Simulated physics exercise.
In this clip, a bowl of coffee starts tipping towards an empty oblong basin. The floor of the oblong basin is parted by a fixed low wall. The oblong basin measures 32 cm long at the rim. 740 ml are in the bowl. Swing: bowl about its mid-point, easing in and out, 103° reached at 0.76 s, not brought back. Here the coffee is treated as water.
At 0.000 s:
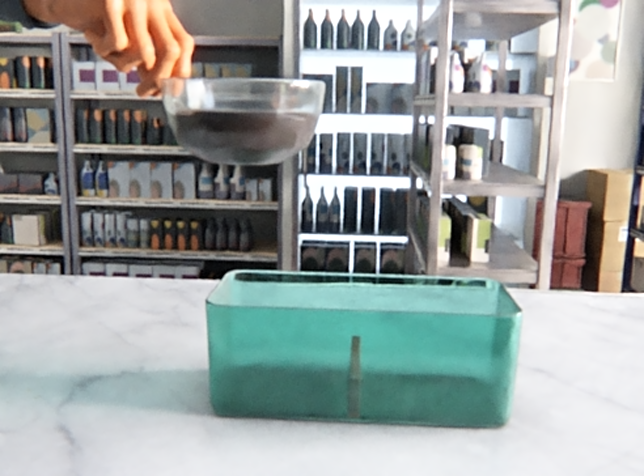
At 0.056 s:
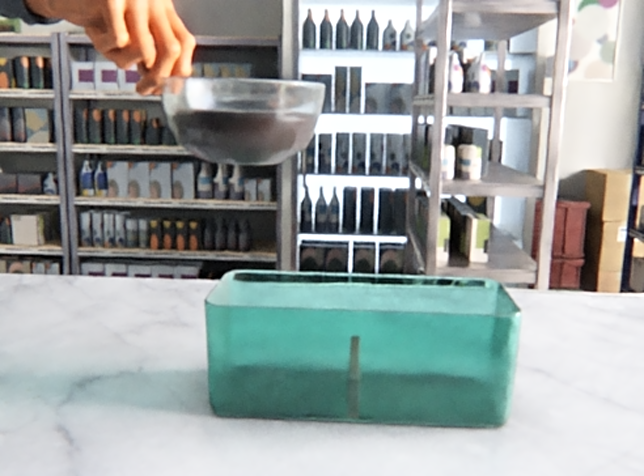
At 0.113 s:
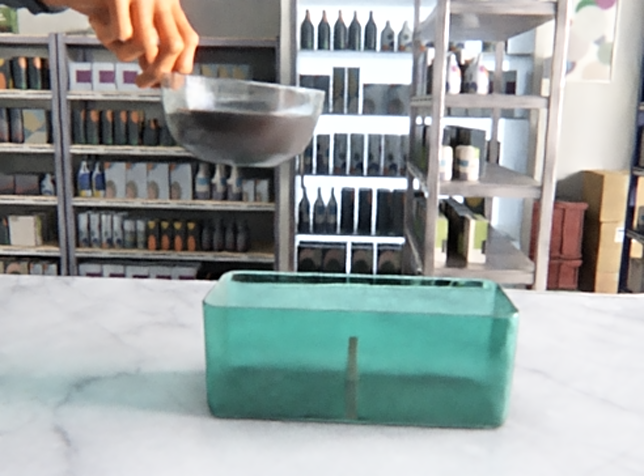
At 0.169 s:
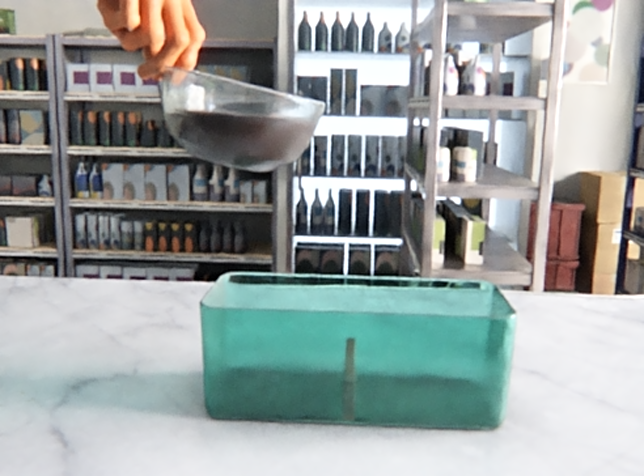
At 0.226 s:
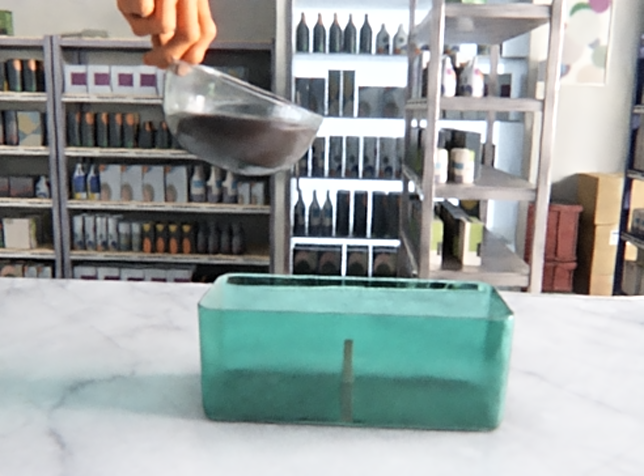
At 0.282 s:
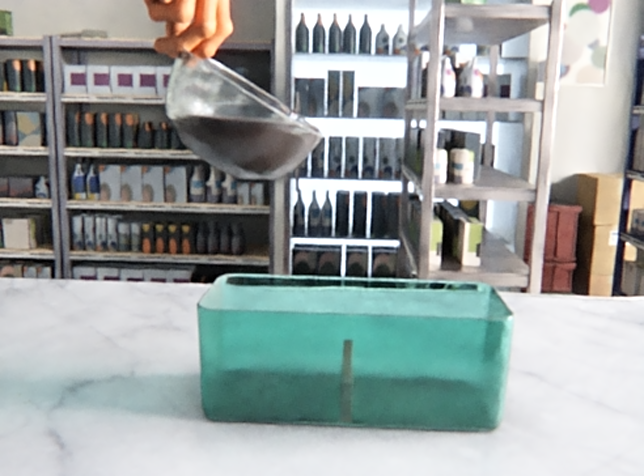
At the start, a hand holds a clear glass bowl of dark liquid level above and to the left of an oblong green basin on a marble counter. The hand then tilts the bowl gradually to the right, its right rim lowering as the liquid nears that edge, while the basin stays put.
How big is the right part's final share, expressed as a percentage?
Some 61 per cent.
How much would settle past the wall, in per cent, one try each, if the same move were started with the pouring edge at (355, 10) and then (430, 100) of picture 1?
Try 1: Approx. 85 %; try 2: Approx. 85 %.
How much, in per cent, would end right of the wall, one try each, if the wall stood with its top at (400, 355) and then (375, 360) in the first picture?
The first try gives 10 percent and the second 45 percent.
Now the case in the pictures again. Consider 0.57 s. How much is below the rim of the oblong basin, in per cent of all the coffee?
Roughly 22 per cent.
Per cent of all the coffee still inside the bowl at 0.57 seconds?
Roughly 26 per cent.
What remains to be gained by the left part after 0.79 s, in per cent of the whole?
10 %.
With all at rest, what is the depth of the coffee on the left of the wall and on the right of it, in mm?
Once settled, the left stands around 14 mm and the right around 22 mm.
Then, 0.57 s in, the tilt is 89° and 27 per cent is still to pour, 1 is left of the wall and 22 right of it.
Then, 0.79 s in, the tilt is 103° and 3 per cent is still to pour, 28 is left of the wall and 61 right of it.
Then, 1.02 s in, the tilt is 103° and 0 per cent is still to pour, 38 is left of the wall and 60 right of it.
Then, 1.26 s in, the tilt is 103° and 0 per cent is still to pour, 38 is left of the wall and 61 right of it.
Finally, 38 per cent lies left of the wall, 61 right of it and 2 outside.
